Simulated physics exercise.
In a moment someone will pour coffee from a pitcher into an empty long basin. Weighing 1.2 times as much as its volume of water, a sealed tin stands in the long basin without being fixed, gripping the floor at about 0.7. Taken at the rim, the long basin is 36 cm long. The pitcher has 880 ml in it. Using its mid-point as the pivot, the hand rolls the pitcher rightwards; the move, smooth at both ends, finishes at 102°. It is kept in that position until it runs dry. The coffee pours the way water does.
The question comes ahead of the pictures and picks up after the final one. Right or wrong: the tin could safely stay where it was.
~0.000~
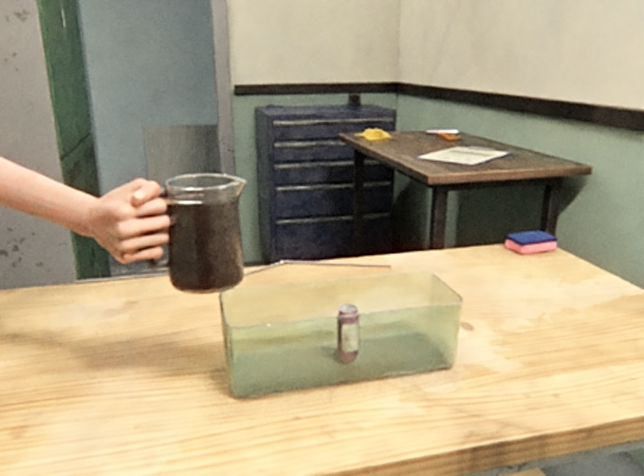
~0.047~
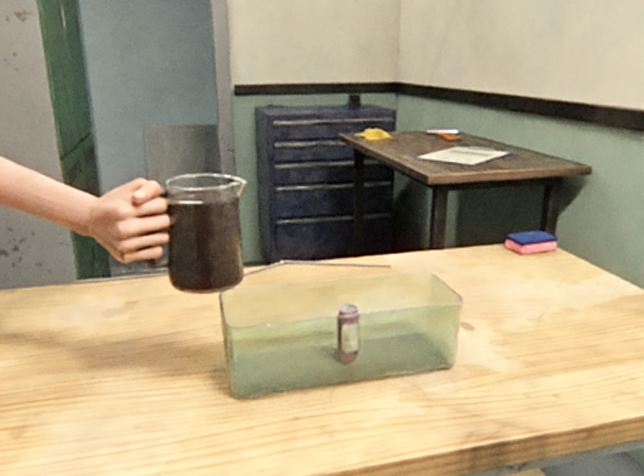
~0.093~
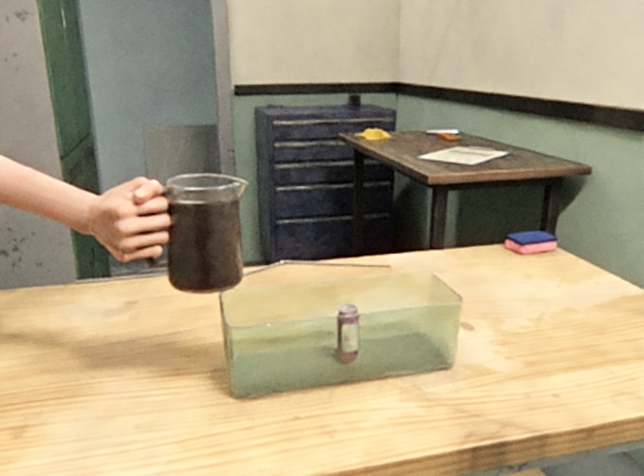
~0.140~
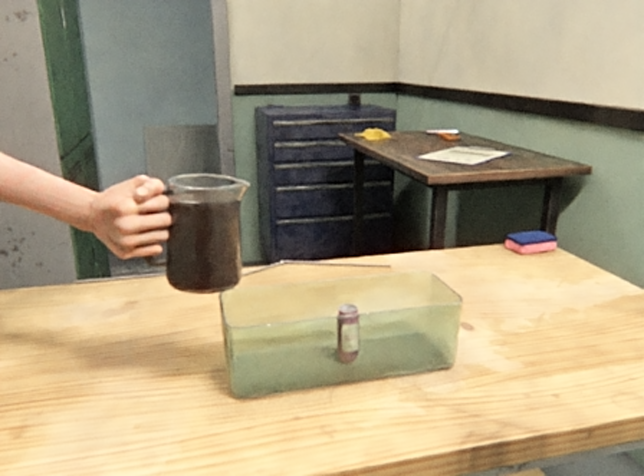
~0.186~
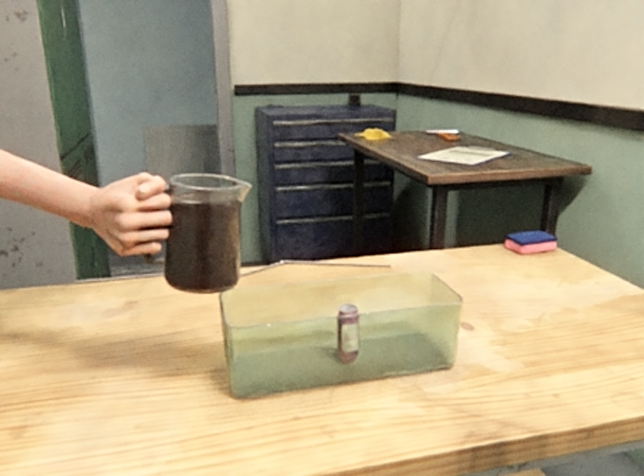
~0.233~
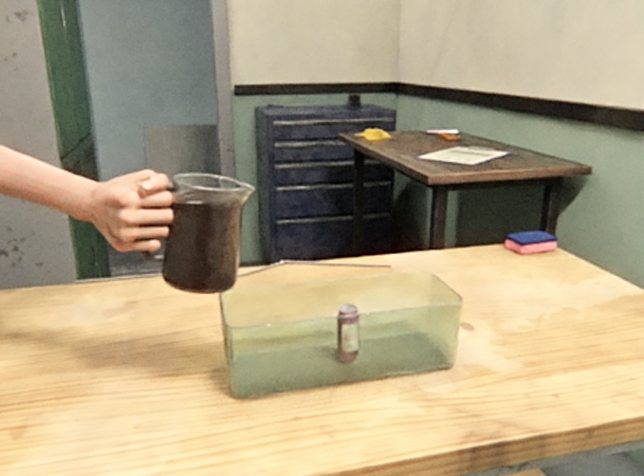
Right, it remains upright.
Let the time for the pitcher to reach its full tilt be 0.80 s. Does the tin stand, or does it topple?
Result: Tin still standing.
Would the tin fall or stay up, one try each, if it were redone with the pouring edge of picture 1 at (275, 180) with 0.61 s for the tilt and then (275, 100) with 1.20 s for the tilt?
First it tips over; then it stays on its base.
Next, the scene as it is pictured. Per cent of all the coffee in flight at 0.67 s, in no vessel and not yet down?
Around 8 in a hundred.
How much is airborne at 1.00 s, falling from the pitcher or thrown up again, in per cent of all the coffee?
Some 16 per cent.
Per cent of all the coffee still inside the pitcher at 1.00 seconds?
Share remaining: Approx. 50 %.
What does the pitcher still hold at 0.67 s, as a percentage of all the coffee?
Remaining: Near 90 % of the total.
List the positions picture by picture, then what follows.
In the first picture, tilt 0°; pouring edge (246, 180); surface from (168, 198) to (236, 194); the long basin's rim runs from (222, 310) to (446, 286); the tin's top is at (348, 310).
In the second picture, tilt 0°; pouring edge (247, 181); surface from (168, 198) to (236, 195).
In the third picture, tilt 2°; pouring edge (248, 182); surface from (169, 198) to (237, 195).
In the fourth picture, tilt 3°; pouring edge (249, 183); surface from (170, 198) to (238, 195).
In the fifth picture, tilt 6°; pouring edge (252, 185); surface from (172, 200) to (240, 195).
In the sixth picture, tilt 9°; pouring edge (254, 188); surface from (172, 204) to (242, 195).
By 0.67 s the tilt is 61° and 91 per cent is still to pour; the tin stands where it began.
By 1.00 s the tilt is 95° and 51 per cent is still to pour; the tin stands where it began.
By 1.33 s the tilt is 102° and 11 per cent is still to pour; the tin stands where it began.
By 1.70 s the tilt is 102° and 1 per cent is still to pour; the tin stands where it began.
At rest the tin stands where it began.
